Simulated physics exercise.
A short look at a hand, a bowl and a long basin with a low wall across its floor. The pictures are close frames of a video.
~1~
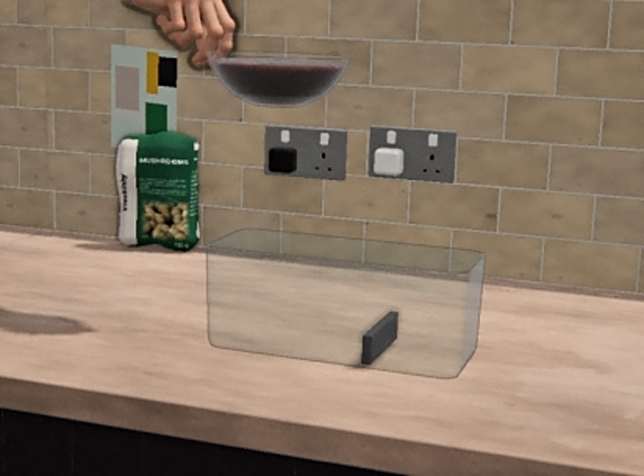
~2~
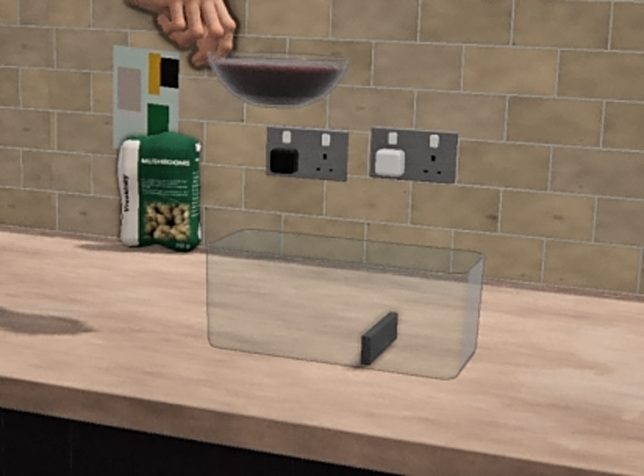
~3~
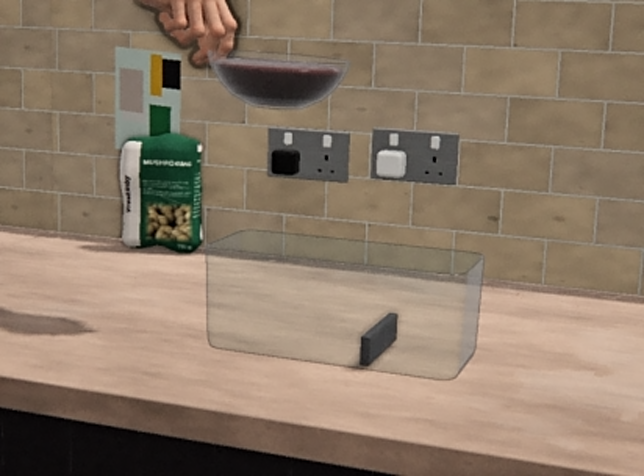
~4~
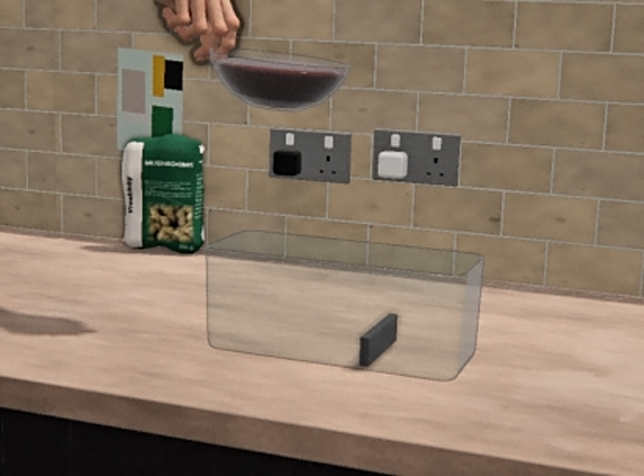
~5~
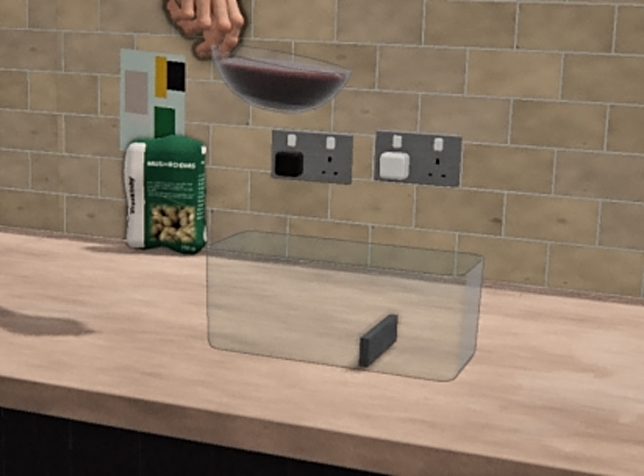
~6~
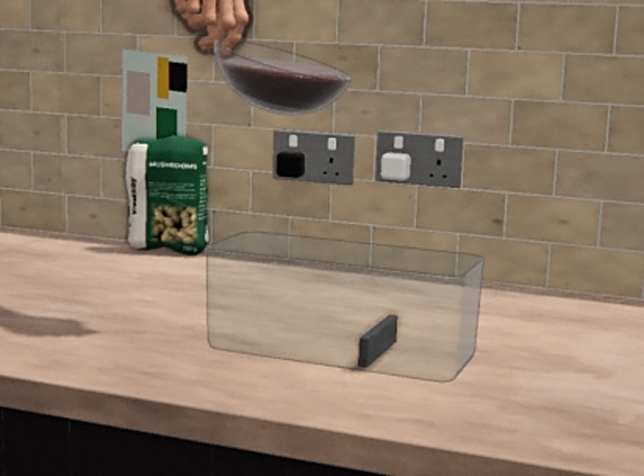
On a kitchen worktop, a hand gradually tilting a clear bowl of dark liquid rightward above a long transparent basin.
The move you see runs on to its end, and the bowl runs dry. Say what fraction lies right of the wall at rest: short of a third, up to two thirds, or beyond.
In the end from a third to two thirds is right of the wall.
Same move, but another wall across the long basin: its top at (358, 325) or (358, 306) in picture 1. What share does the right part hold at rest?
Near 65 % and 75 %.
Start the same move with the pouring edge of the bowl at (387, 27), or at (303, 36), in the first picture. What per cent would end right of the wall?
The first gives 55 %, the second 20 %.
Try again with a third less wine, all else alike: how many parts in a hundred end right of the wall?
Some 55 per cent.
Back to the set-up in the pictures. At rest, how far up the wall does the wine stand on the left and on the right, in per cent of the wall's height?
Left: 30 %. Right: 80 %.
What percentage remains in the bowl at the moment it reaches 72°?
About 20 per cent.
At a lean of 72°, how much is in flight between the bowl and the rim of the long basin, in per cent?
Close to 60 per cent.
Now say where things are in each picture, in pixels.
In the first picture, tilt 0°; pouring edge (346, 60); surface from (220, 60) to (343, 67); the long basin's rim runs from (224, 238) to (477, 264); the wall's top is at (381, 324).
In the second picture, tilt 1°; pouring edge (346, 61); surface from (220, 61) to (343, 68).
In the third picture, tilt 2°; pouring edge (346, 65); surface from (221, 60) to (343, 70).
In the fourth picture, tilt 5°; pouring edge (347, 69); surface from (222, 60) to (344, 73).
In the fifth picture, tilt 9°; pouring edge (347, 75); surface from (225, 60) to (346, 75).
In the sixth picture, tilt 14°; pouring edge (347, 83); surface from (229, 60) to (348, 80); 1 per cent is over the edge.
A moment on, the tilt is 72° and 19 per cent is still to pour, 2 is left of the wall and 19 right of it.
Next, the tilt is 100° and 0 per cent is still to pour, 30 is left of the wall and 61 right of it.
Then the tilt is 101° and 0 per cent is still to pour, 41 is left of the wall and 53 right of it.
Later the tilt is 101° and 0 per cent is still to pour, 43 is left of the wall and 51 right of it.
Finally, 44 per cent lies left of the wall, 50 right of it and 6 outside.
